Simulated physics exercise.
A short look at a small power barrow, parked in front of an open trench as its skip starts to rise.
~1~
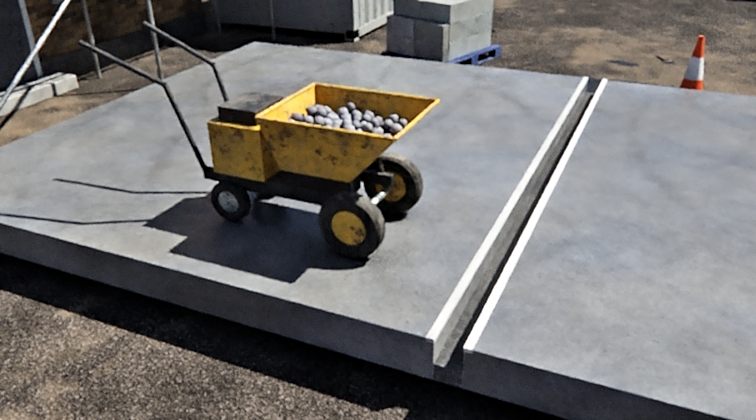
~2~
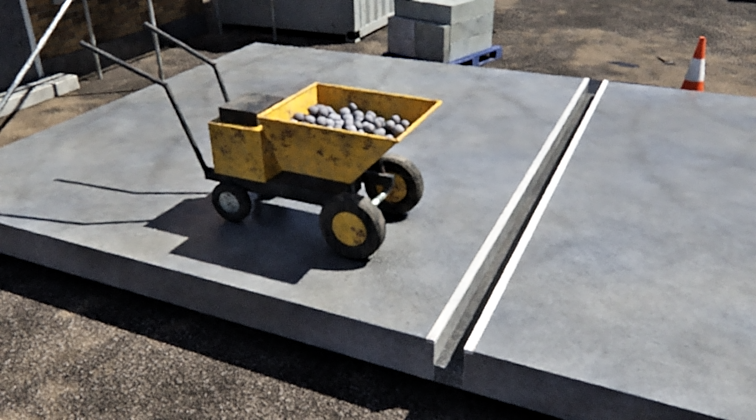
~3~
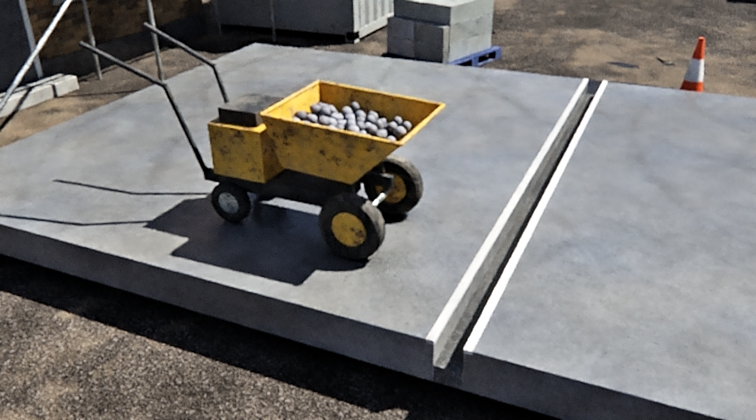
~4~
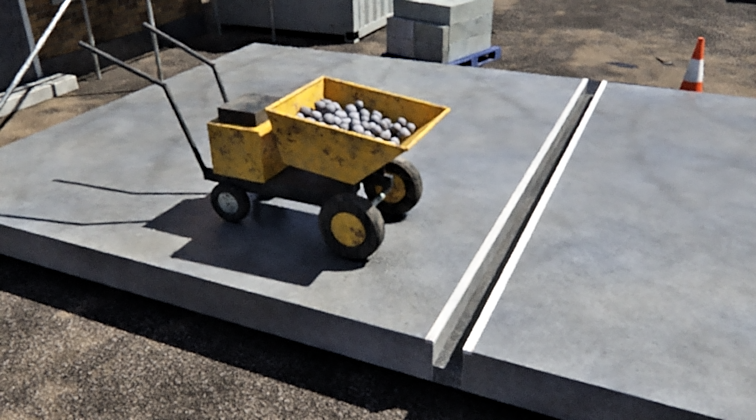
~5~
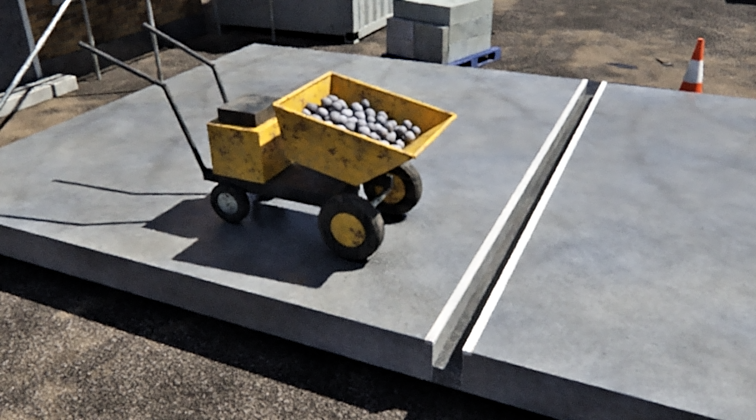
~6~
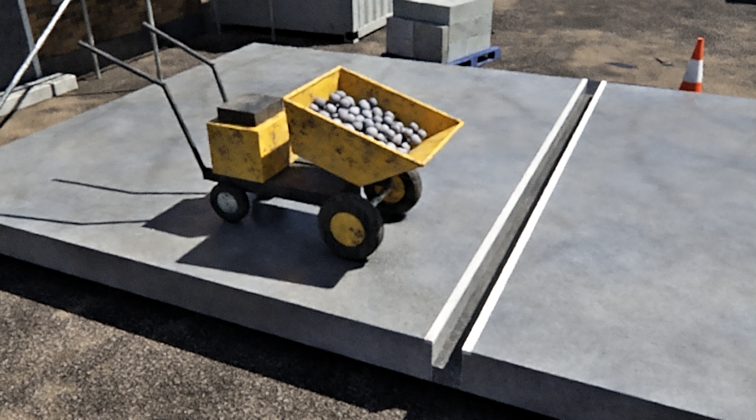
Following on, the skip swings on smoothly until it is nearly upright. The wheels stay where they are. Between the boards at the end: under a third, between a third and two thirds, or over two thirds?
A third to two thirds.
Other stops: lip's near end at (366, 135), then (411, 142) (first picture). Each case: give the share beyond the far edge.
Position 1: Near 10 %; position 2: Near 40 %.
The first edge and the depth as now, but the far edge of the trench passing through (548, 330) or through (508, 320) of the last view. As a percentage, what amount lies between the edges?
The first try comes to close to 90 per cent, the next to 70 per cent.
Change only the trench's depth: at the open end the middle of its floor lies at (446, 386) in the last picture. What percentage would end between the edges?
Something close to 60 per cent.
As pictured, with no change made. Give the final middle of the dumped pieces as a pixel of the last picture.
Last view, centre at rest - approx. (501, 259).
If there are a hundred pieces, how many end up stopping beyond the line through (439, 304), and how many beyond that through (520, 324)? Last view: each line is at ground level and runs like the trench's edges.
Roughly 70 and 10 percent.
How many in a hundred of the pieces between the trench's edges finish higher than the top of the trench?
My best guess is some 25 per cent.
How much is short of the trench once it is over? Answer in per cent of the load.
That share comes out near 5 in a hundred.
Just after the last frame, skip tipped steeply; every one in the skip.
A moment on, skip tipped right over; the larger part in the skip; just a few short of the trench; roughly a quarter in or heaped over the trench; just a few beyond it.
Further on, skip tipped right over; roughly a quarter in the skip; about a tenth short of the trench; roughly half in or heaped over the trench; roughly a quarter beyond it.
When it is over, skip tipped right over; roughly a quarter in the skip; just a few short of the trench; roughly half in or heaped over the trench; roughly a quarter beyond it.
